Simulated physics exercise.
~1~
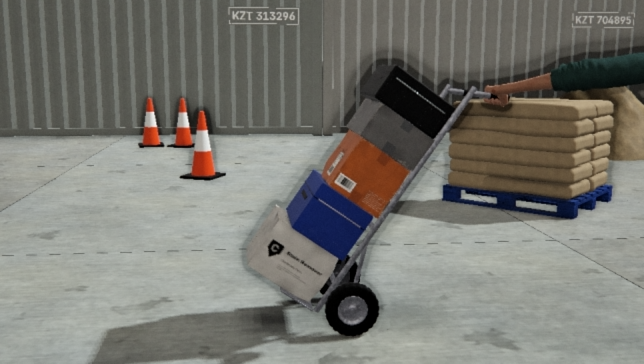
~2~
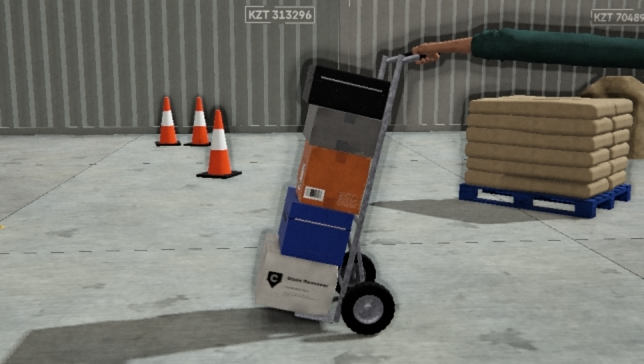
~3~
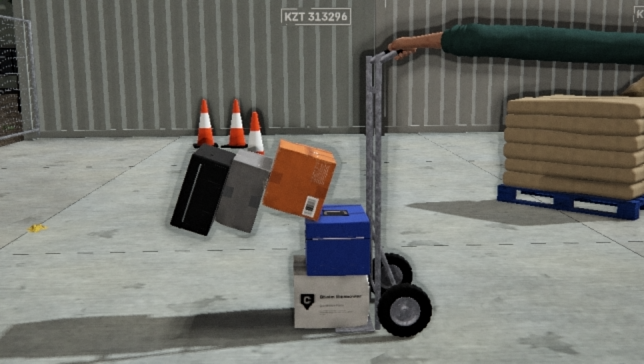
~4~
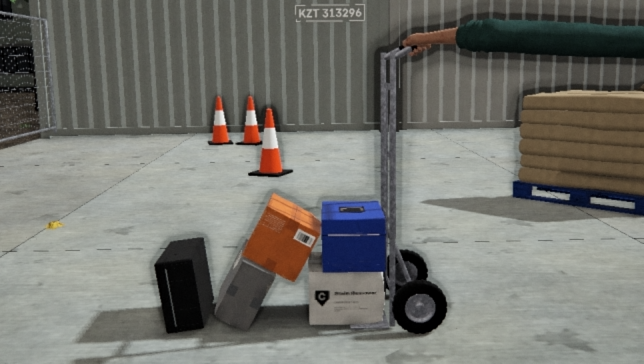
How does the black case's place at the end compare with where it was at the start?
At the start it was at the top of the stack on the tilted hand truck, near the handle. By the end it was down on the concrete, to the left of the other items.
